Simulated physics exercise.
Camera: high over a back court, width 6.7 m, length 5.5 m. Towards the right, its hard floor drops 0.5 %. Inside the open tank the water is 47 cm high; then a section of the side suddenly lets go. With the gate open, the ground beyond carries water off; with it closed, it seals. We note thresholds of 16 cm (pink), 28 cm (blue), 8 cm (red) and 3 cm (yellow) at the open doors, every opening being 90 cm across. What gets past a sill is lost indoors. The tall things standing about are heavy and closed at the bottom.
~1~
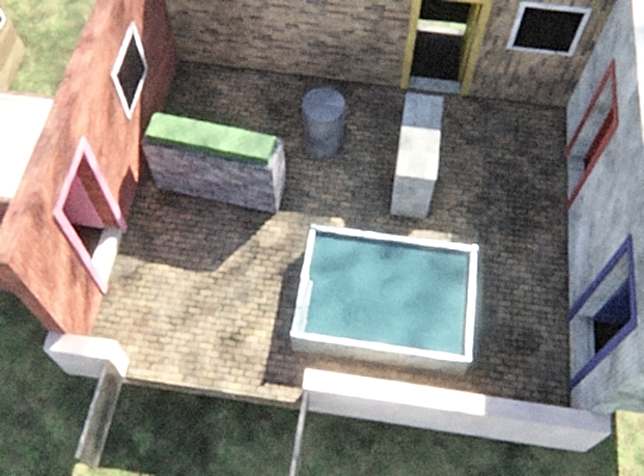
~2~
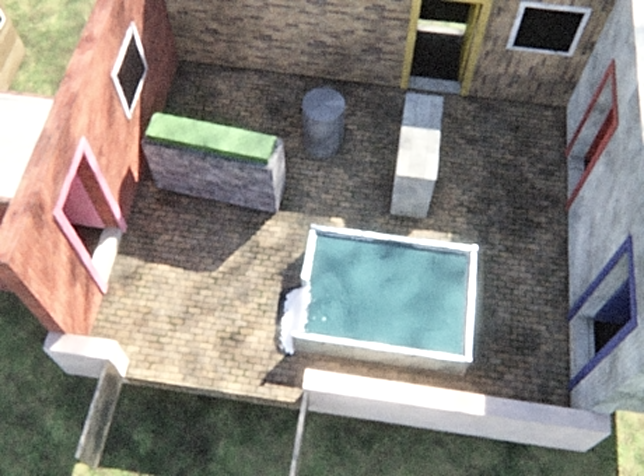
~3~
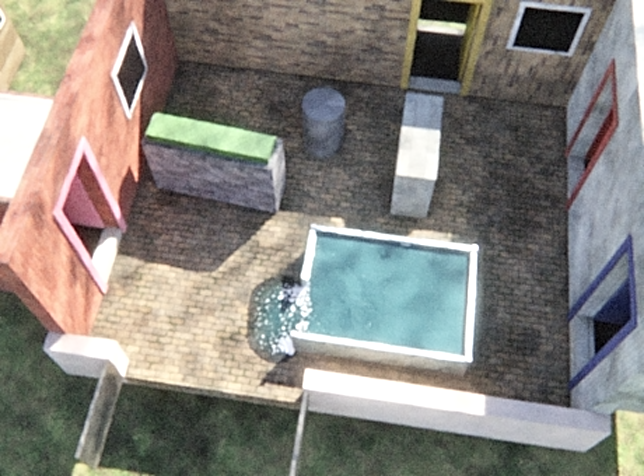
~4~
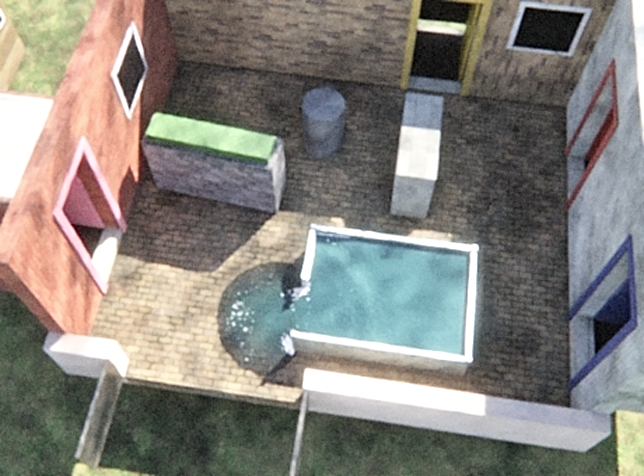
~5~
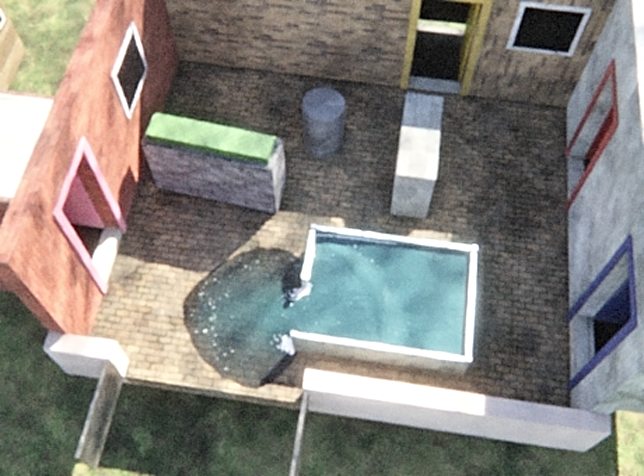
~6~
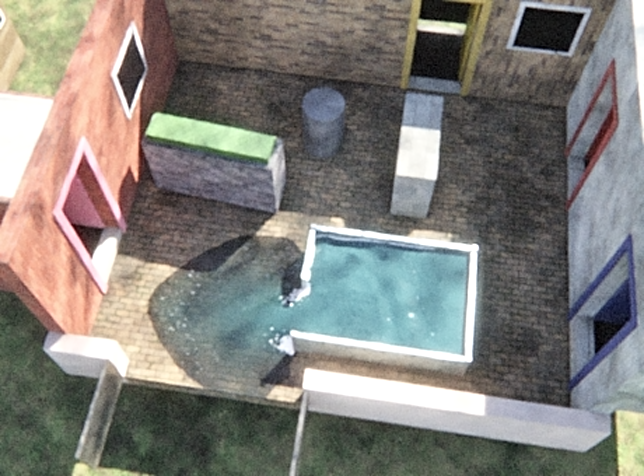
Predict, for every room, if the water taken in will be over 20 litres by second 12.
In the end at the pink door the limit will not be outstripped; at the blue door the limit will not be outstripped; at the red door the limit will not be outstripped; at the yellow door the limit will not be outstripped.
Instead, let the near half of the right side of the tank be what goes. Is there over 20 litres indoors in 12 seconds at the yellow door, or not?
Compared with the limit, yellow is more.
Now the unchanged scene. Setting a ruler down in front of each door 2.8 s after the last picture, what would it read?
In centimetres, the pink door has 14, the blue door 0, the red door 0 and the yellow door 0.
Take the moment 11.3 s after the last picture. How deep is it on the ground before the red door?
Some 1.0 cm.
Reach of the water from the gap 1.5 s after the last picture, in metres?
I'd put it close to 3.8 m.
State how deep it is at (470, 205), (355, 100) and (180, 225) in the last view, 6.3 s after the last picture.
First spot near 0 cm, second near 2 cm, third near 8 cm.
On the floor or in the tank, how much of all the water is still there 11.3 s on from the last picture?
Share still there: About 62 %.
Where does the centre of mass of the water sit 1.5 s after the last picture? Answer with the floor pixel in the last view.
The water's centre is around (314, 305).
Then, 0.7 s after the last picture water covers 20 % of the floor and is deepest (24 cm) near (287, 321); pink door 12 cm at the sill, 0 L in, blue door not reached, red door not reached, yellow door not reached.
Then, 1.5 s after the last picture water covers 25 % of the floor and is deepest (22 cm) near (85, 352); pink door 17 cm at the sill, 0 L in, blue door not reached, red door not reached, yellow door not reached.
Then, 2.8 s after the last picture water covers 25 % of the floor and is deepest (18 cm) near (160, 193); pink door 14 cm at the sill, 2 L in, blue door not reached, red door not reached, yellow door not reached.
Then, 6.3 s after the last picture water covers 50 % of the floor and is deepest (12 cm) near (126, 346); pink door 10 cm at the sill, 3 L in, blue door not reached, red door not reached, yellow door not reached.
Then, 11.3 s after the last picture water covers 65 % of the floor and is deepest (6 cm) near (287, 321); pink door 5 cm at the sill, 3 L in, blue door not reached, red door 1 cm at the sill, 0 L in, yellow door 3 cm at the sill, 0 L in.
